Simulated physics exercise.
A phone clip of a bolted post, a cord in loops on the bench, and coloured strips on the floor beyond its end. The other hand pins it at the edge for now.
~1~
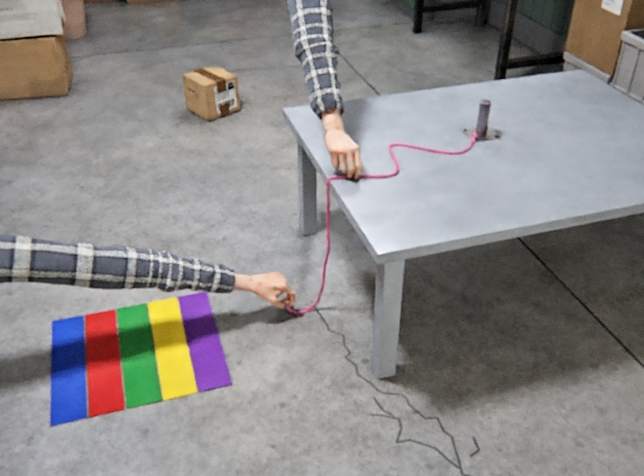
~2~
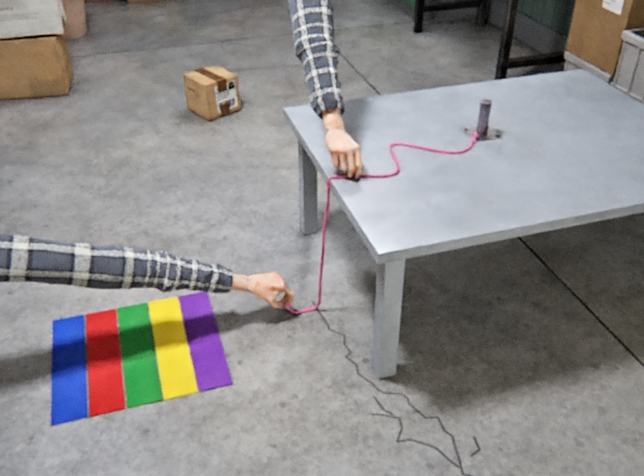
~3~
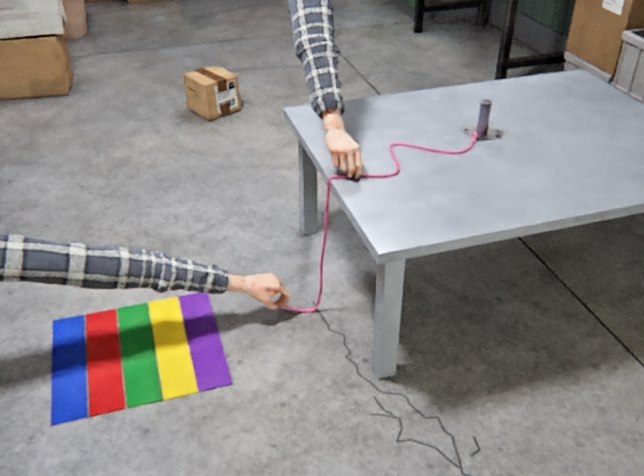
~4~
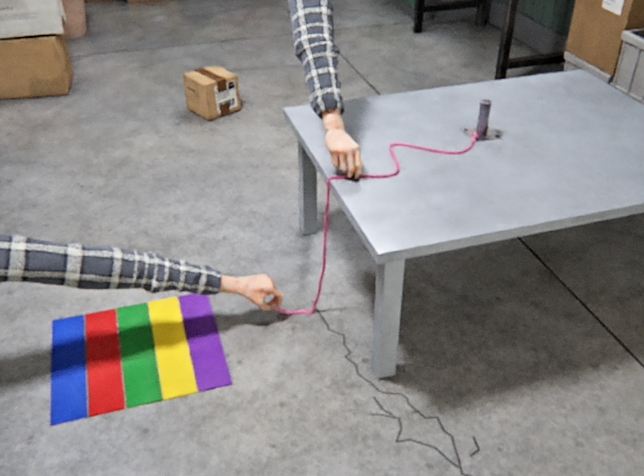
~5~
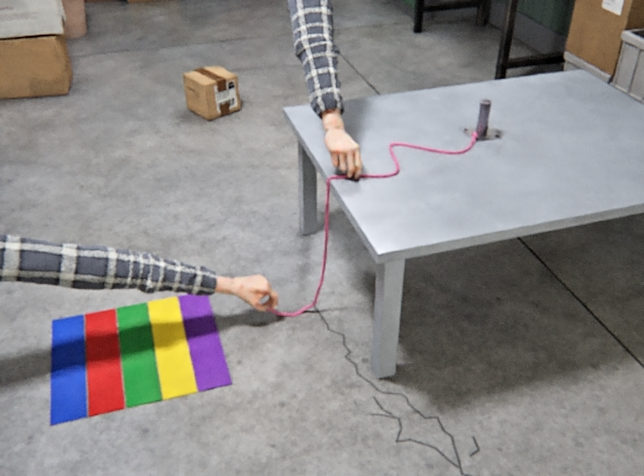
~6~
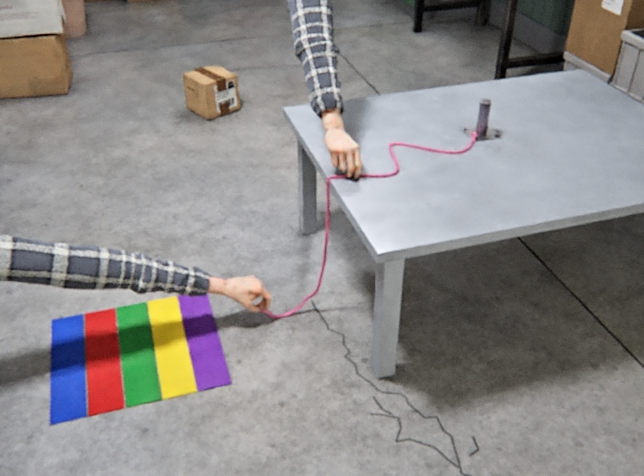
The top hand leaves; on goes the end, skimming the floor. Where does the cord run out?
The red one.
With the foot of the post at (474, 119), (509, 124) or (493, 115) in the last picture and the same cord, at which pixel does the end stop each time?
Near (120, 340), (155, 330) and (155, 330).
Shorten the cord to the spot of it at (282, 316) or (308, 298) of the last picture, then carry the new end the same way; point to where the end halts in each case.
About (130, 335) and (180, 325).
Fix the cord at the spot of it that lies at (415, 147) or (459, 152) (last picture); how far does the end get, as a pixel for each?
In that order: (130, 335) and (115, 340).
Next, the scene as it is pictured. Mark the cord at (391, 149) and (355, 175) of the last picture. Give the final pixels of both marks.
The first at (366, 160), the second at (287, 200).
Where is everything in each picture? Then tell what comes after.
The first frame shows end (287, 305); purple (211, 369); yellow (177, 377); green (142, 385); red (105, 393); blue (69, 401).
The second frame shows end (285, 305); cord through (469, 149) (408, 145) (398, 171) (333, 179) (323, 242) (320, 296).
The third frame shows end (281, 306).
The fourth frame shows end (274, 307); cord through (468, 149) (407, 145) (397, 171) (332, 179) (325, 242) (318, 296).
The fifth frame shows end (269, 308).
The sixth frame shows end (263, 309); cord through (468, 148) (407, 145) (397, 171) (332, 179) (326, 241) (313, 294).
A little later, end near (170, 328); over yellow.
Next, end near (126, 337); over green.
When it is tight, end near (101, 342); over red. It halts on the red strip.
